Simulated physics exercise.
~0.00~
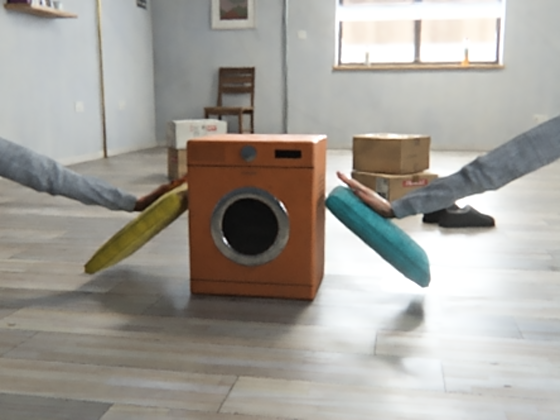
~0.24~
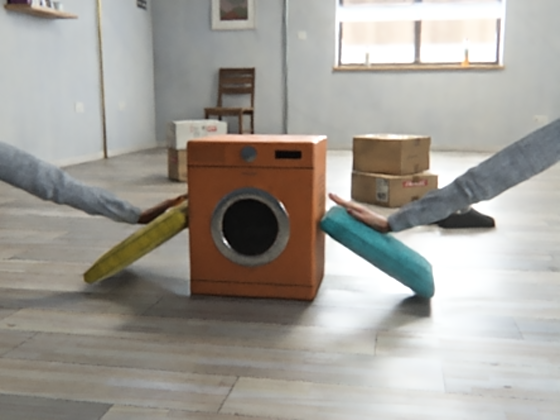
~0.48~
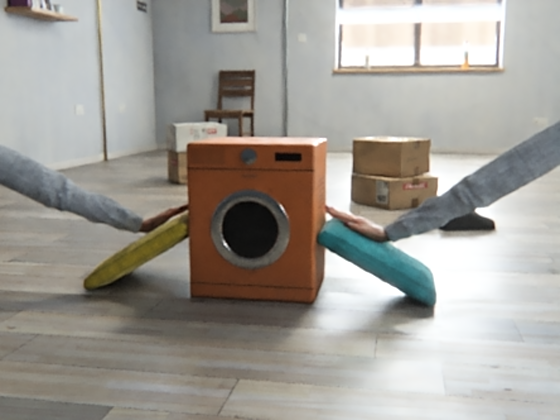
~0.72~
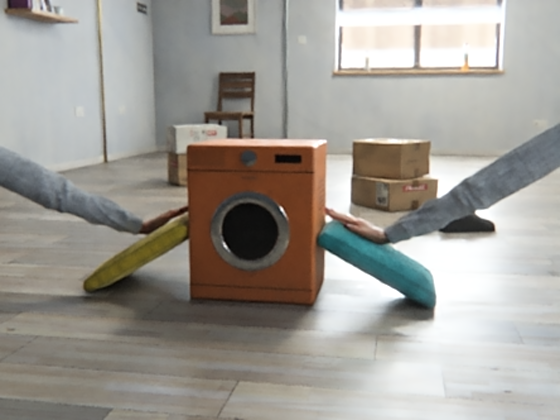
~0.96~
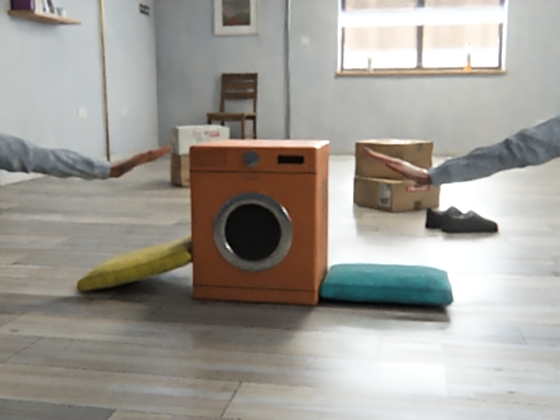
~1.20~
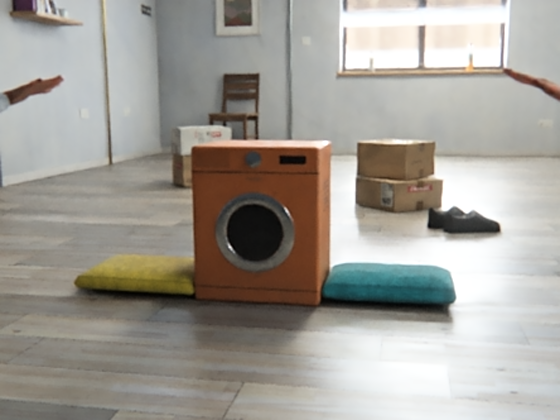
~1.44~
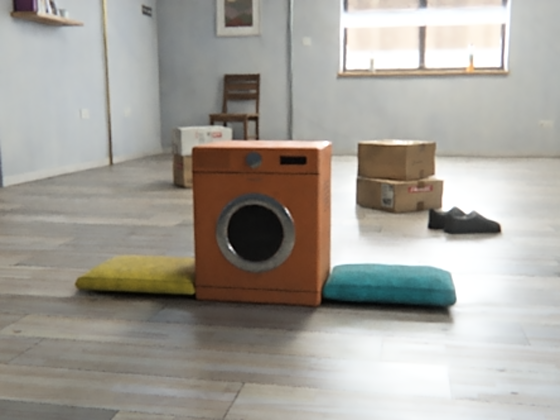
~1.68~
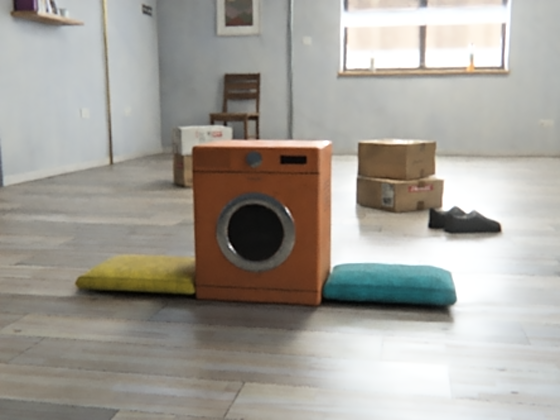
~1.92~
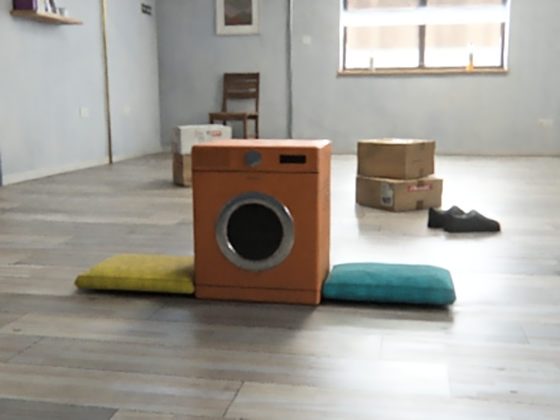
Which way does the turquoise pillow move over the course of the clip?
The turquoise pillow moves down, going from a slant against the machine's right side to lying flat on the floor.
A yellow pillow on the left and a turquoise pillow on the right lean against the sides of an orange machine shaped like a small washer, each held by a hand reaching in from its side. Under the hands, both pillows sink to a lower slant while the machine stays put on the smooth floor. The hands then let go and draw back, and the turquoise pillow drops flat while the yellow one is still slightly tilted. The yellow pillow settles too as the arms leave. Both pillows end up lying flat on either side of the machine.
